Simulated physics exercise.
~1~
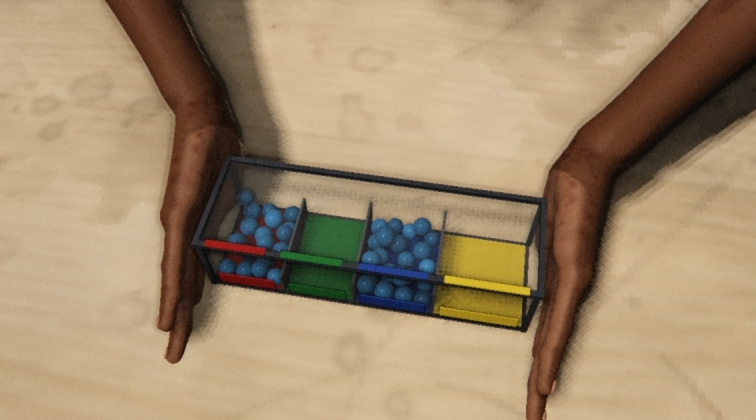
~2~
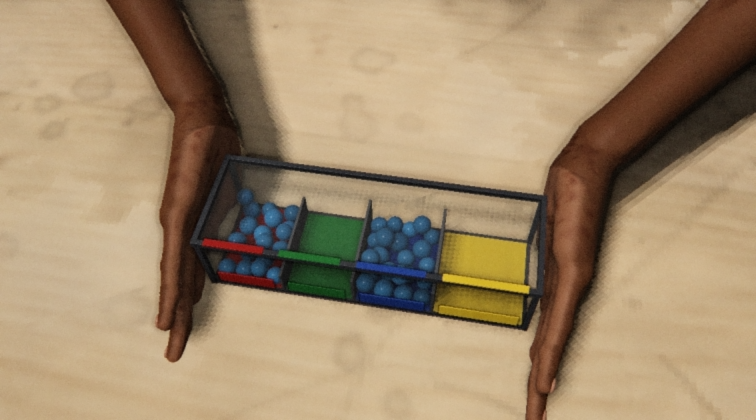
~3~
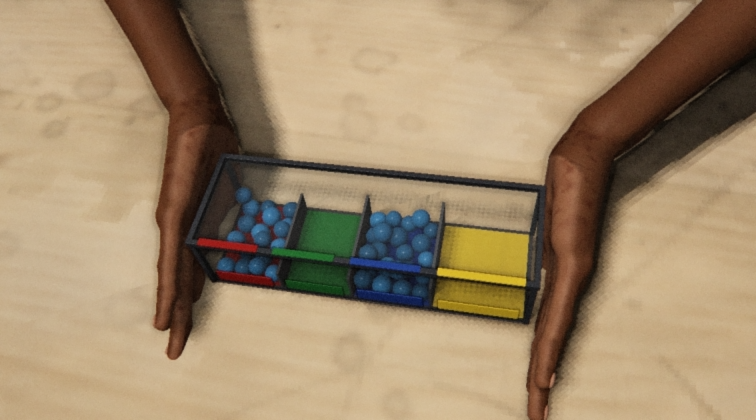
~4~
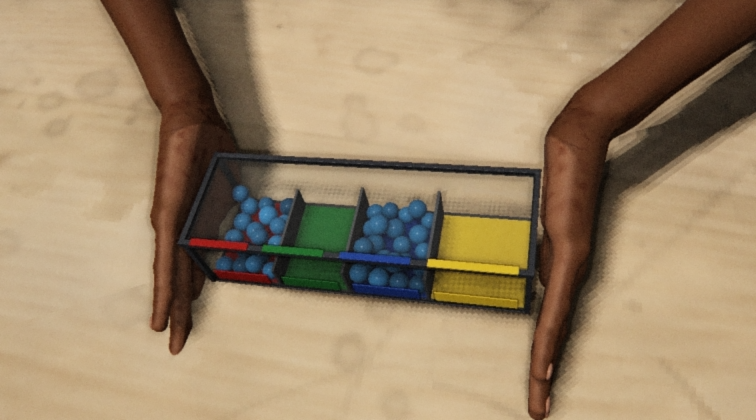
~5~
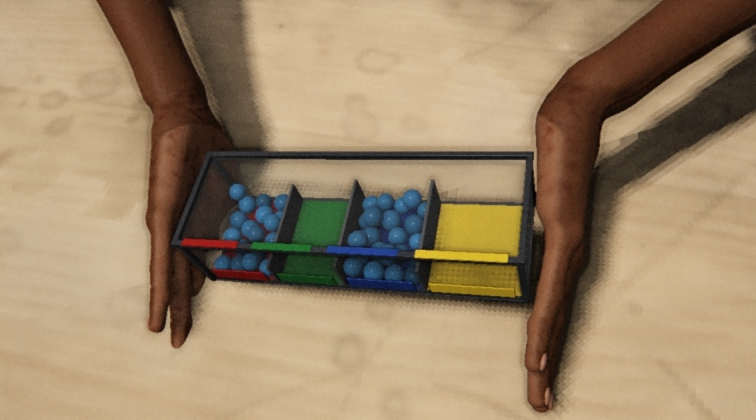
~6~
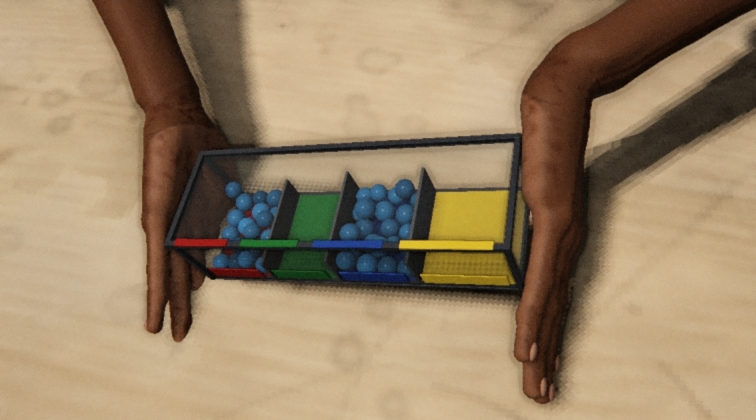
A clear, closed box with red, green, blue and yellow compartments rests level between two hands, blue balls heaped in the red and blue sections. The hands then gradually tilt it, raising the right end while the left drops slightly, and the balls stay in their same two compartments.
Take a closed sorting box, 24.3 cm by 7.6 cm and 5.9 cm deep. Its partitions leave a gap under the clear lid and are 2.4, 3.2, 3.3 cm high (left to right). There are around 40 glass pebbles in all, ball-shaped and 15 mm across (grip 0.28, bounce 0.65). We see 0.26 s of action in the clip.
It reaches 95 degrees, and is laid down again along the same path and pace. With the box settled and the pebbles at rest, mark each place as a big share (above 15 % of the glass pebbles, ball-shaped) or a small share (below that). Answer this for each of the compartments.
Red: Big share. Blue: Small share. Green: Small share. Yellow: Small share.
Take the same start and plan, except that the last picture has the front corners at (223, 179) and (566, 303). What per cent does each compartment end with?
Red 0; blue 30; green 10; yellow 60.
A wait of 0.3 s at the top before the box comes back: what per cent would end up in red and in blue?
Result - red: 95 %, blue: 5 %.
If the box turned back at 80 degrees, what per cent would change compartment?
10 %.
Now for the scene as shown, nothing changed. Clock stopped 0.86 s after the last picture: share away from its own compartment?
10 %.
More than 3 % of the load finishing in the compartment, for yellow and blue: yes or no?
Checking yellow: It falls short; checking blue: It clears.
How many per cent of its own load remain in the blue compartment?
Fraction kept: Approx. 20 %.
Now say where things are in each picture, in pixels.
In the first frame, box tilt 0 degrees, front corners at (199, 242) and (538, 293); red 45 %, blue 55 %.
In the second frame, box tilt 1 degrees, front corners at (198, 241) and (537, 291).
In the third frame, box tilt 4 degrees, front corners at (193, 241) and (534, 283), lowest corner left front.
In the fourth frame, box tilt 9 degrees, front corners at (186, 241) and (528, 271), lowest corner left front.
In the fifth frame, box tilt 14 degrees, front corners at (179, 242) and (518, 258), lowest corner left front.
In the sixth frame, box tilt 19 degrees, front corners at (172, 242) and (504, 245), lowest corner left front; red 45 %, blue 55 %.
Then, 0.86 s after the last picture, tilt 95 degrees; red 50 %, blue 45 %, green 10 %.
Then, 1.44 s after the last picture, tilt 41 degrees; red 90 %, blue 10 %.
Then, 2.05 s after the last picture, tilt 0 degrees; red 90 %, blue 10 %.
In the end, red 90 %, blue 10 %, green 5 %, yellow 0 %.
